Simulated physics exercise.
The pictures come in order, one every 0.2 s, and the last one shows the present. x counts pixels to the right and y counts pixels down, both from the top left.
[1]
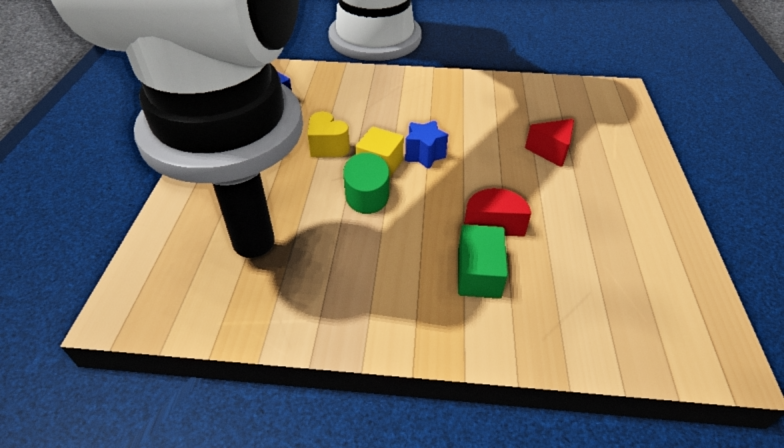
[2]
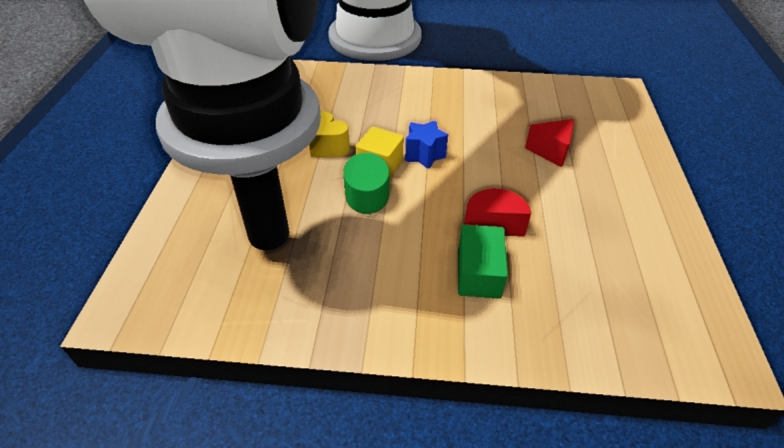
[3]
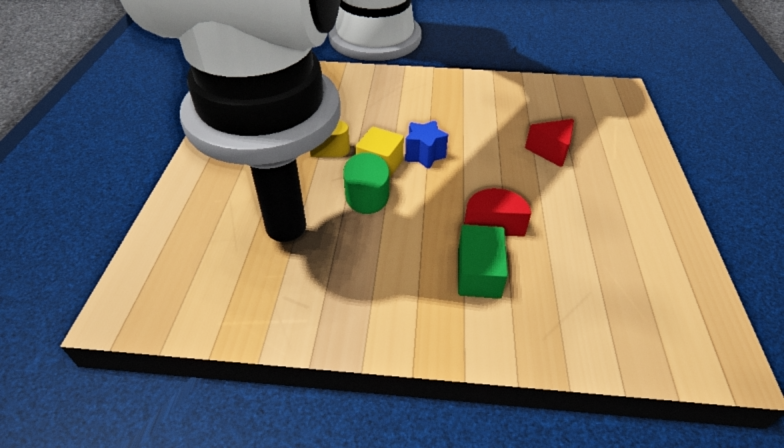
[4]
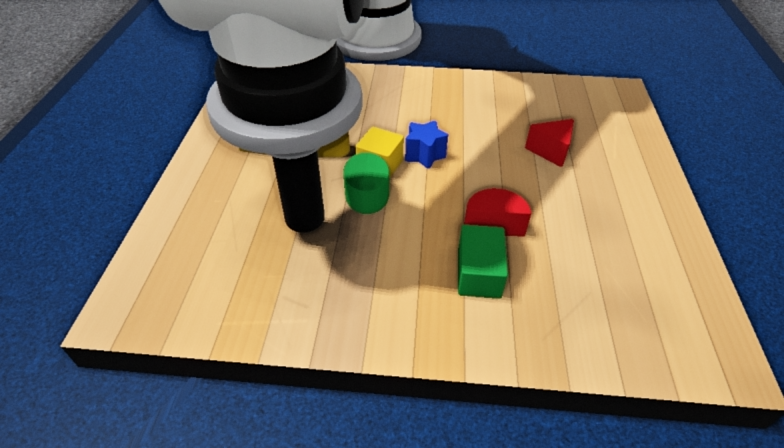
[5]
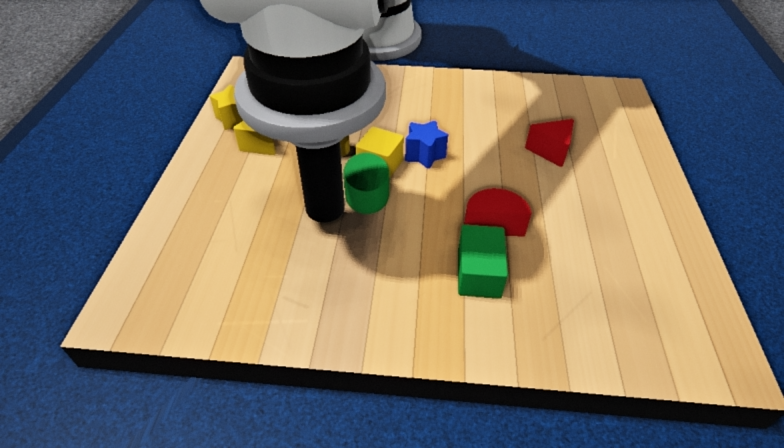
The video shows a robot arm with a black cylindrical pusher moving steadily rightward and slightly away across a wooden board, nearing a green rounded block, while the scattered yellow, blue, red and green blocks stay still.
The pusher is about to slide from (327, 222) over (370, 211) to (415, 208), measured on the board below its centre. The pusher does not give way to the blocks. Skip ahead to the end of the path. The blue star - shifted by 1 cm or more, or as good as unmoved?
It holds its position.
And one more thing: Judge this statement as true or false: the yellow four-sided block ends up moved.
True - the claim holds.
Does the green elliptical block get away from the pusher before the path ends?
Yes, it checks out.
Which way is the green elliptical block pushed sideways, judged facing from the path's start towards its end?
My prediction: Leftwards.
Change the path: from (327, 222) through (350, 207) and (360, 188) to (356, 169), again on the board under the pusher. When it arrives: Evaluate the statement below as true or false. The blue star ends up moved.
True - the claim holds.
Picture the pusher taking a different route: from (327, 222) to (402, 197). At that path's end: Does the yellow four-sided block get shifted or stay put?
Moved away.
What follows on the original path. Halfway along, pusher (370, 200); green elliptical block (388, 161), turned 25° anticlockwise; yellow four-sided block (384, 132), turned 15° anticlockwise.
At the end, pusher (415, 196); green elliptical block (405, 156), turned 65° anticlockwise; yellow four-sided block (384, 130), turned 20° anticlockwise; blue star in place.
